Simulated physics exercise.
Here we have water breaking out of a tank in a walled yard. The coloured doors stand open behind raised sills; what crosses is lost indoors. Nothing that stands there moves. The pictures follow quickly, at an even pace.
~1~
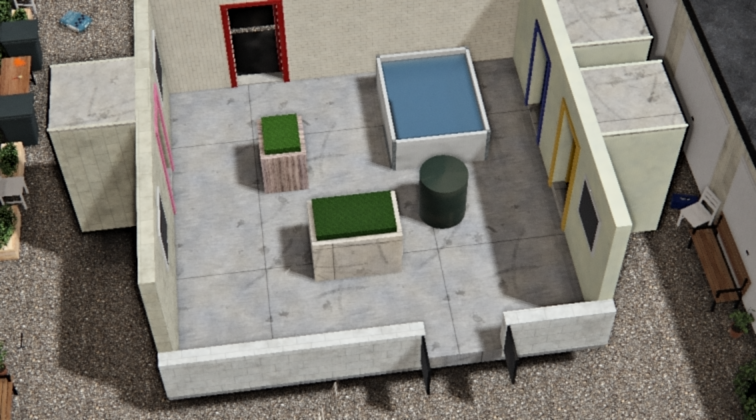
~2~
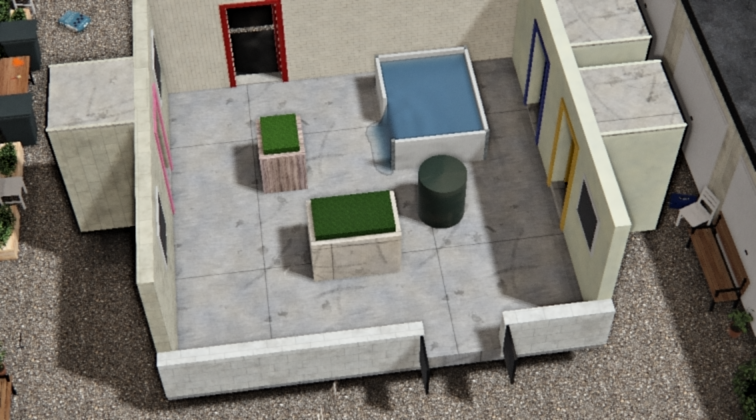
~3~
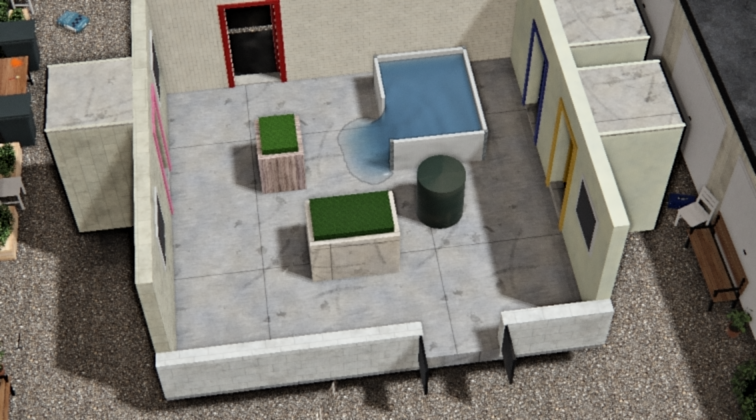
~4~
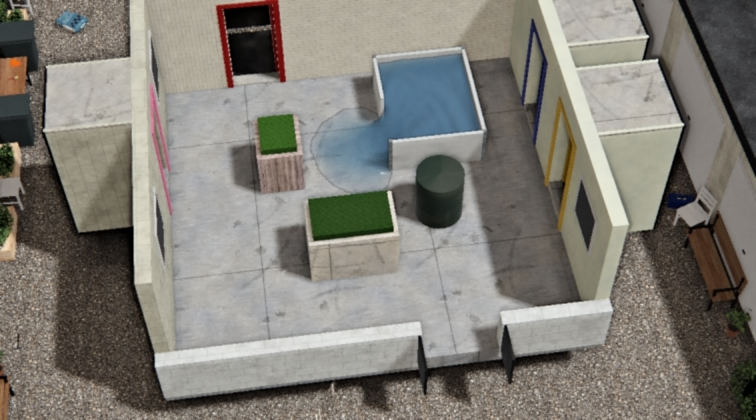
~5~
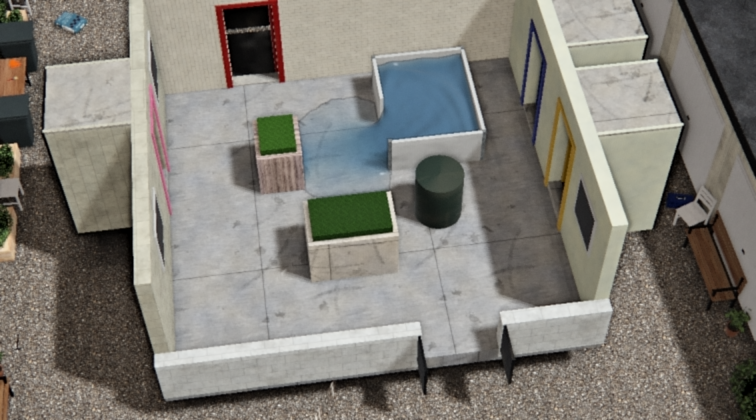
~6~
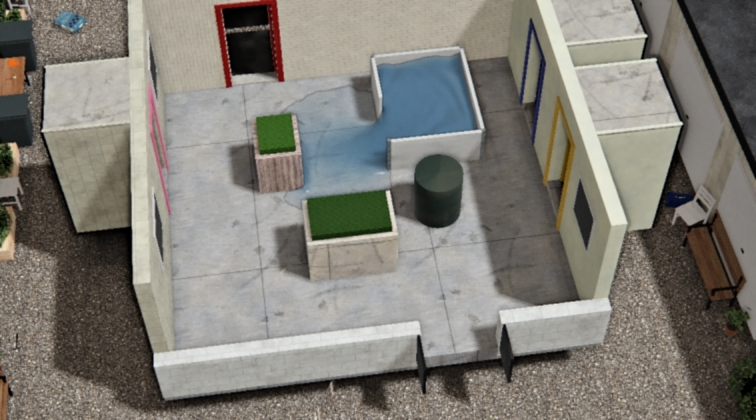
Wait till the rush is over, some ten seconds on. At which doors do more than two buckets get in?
In the end: The red door takes more than that; the blue door stays under that; the pink door stays under that; the yellow door stays under that.
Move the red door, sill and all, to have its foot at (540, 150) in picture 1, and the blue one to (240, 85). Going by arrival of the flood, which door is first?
I say the blue one.
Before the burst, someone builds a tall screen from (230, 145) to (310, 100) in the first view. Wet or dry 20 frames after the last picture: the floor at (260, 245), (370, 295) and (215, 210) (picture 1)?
In that order: Covered, not flooded, covered.
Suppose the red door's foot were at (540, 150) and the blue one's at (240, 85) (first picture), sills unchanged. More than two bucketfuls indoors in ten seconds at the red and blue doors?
Then: Red door stays under, blue door passes that mark.
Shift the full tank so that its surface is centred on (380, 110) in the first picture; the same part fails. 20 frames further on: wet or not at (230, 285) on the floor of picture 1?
Answer: Covered.
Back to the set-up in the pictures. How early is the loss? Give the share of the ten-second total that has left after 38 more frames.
About 70 per cent.
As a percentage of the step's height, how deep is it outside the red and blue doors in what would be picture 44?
Roughly 240 per cent, then 10 per cent.
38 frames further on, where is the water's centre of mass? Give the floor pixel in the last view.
I would point to (310, 193).
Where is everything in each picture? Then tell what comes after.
Still water in the tank at (432, 96), in the first picture.
The front is at (375, 125), out from the gap at (390, 136), in the second picture.
The front is at (345, 131), out from the gap at (389, 139), in the third picture.
Water pours out at (388, 139) and has run to (314, 146), in the fourth picture.
The front is at a hidden place, out from the gap at (387, 139), in the fifth picture.
The front is at a hidden place, out from the gap at (386, 138), in the sixth picture.
A moment on, water covers 25 % of the floor; the red door wet at the sill, nothing in, the blue door not reached, the pink door not reached, the yellow door not reached.
Next, water covers 40 % of the floor; the red door under two buckets in, the blue door not reached, the pink door not reached, the yellow door not reached.
Then, water covers 50 % of the floor; the red door far over two buckets in, the blue door not reached, the pink door wet at the sill, nothing in, the yellow door not reached.
Later, water covers 75 % of the floor; the red door far over two buckets in, the blue door not reached, the pink door under two buckets in, the yellow door wet at the sill, nothing in.
In the end, water covers 95 % of the floor; the red door far over two buckets in, the blue door wet at the sill, nothing in, the pink door under two buckets in, the yellow door wet at the sill, nothing in.
